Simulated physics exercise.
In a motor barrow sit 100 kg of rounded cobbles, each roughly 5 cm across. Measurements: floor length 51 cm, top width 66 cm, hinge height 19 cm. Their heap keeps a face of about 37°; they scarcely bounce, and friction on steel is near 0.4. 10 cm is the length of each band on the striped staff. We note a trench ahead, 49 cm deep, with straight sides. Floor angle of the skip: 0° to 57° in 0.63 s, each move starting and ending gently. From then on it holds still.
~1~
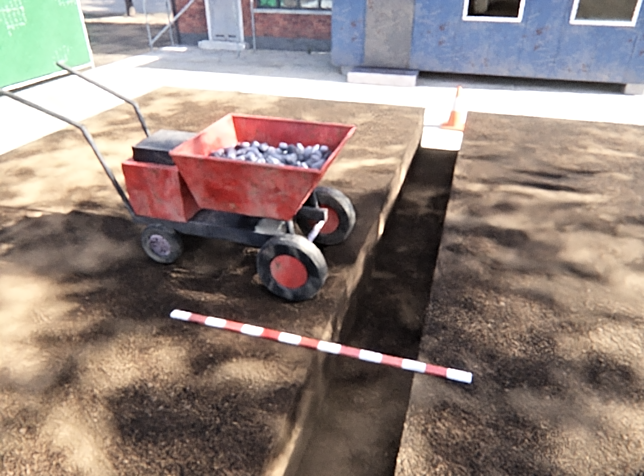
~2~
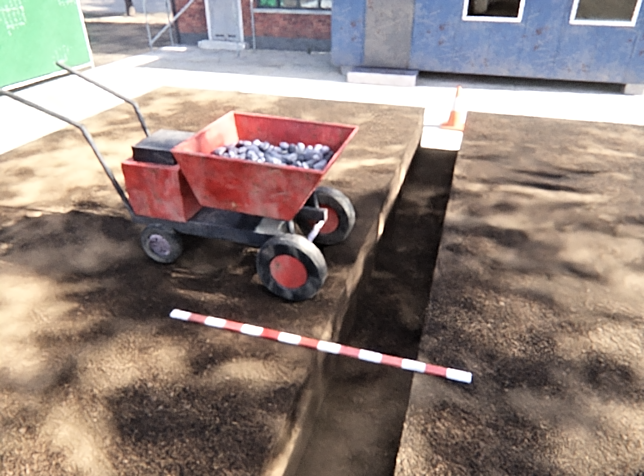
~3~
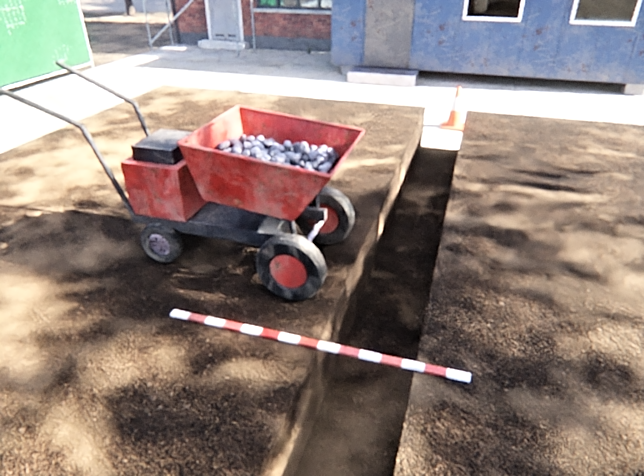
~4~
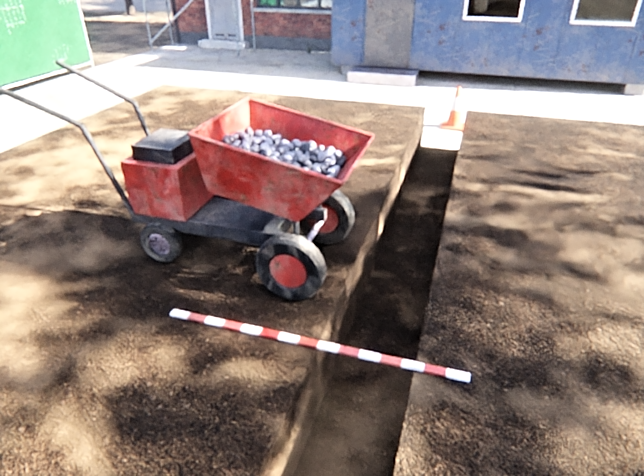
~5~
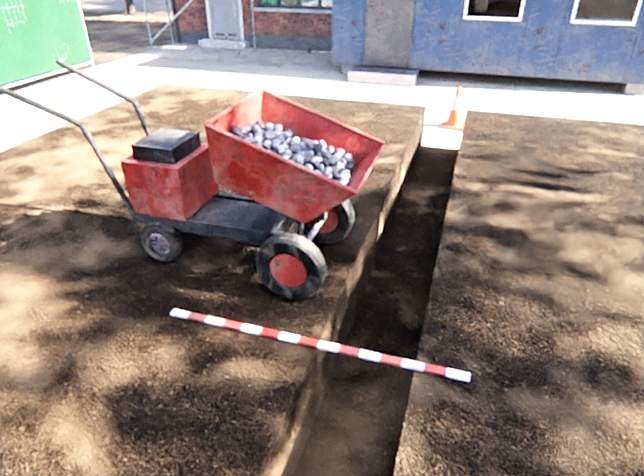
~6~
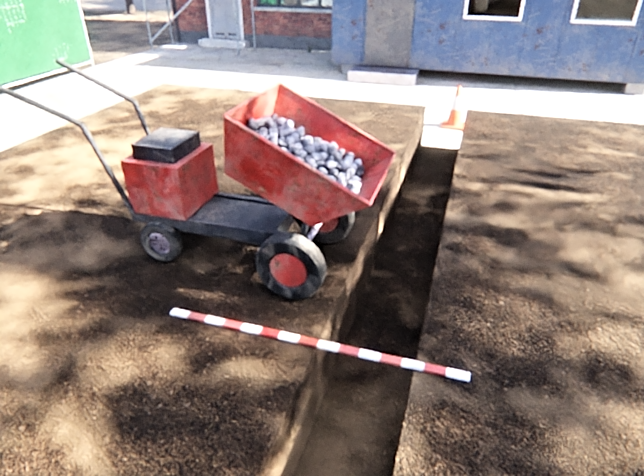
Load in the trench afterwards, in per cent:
7 %.
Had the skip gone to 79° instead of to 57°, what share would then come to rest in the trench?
Roughly 30 per cent would end in the trench.
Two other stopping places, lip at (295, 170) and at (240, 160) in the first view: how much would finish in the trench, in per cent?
Estimates: 20 % then 35 %.
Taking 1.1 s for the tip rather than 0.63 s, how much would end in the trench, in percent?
Roughly 10% would finish there.
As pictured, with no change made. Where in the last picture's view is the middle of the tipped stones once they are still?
The resting stones are centred at roughly (466, 292).
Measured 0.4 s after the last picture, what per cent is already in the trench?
Around 0 per cent of it.
Then, 0.2 s after the last picture the floor is at 48°, 100 % in the skip; the foremost stones are at (379, 214).
Then, 0.4 s after the last picture the floor is at 57°, 97 % in the skip, 2 % in the trench, 1 % past the trench; the foremost stones are at (435, 244).
Then, 0.8 s after the last picture the floor is at 57°, 70 % in the skip, 6 % in the trench, 24 % past the trench; the foremost stones are at (523, 318).
Then, 2.7 s after the last picture the floor is at 57°, 64 % in the skip, 7 % in the trench, 28 % past the trench; the foremost stones are at (625, 307).
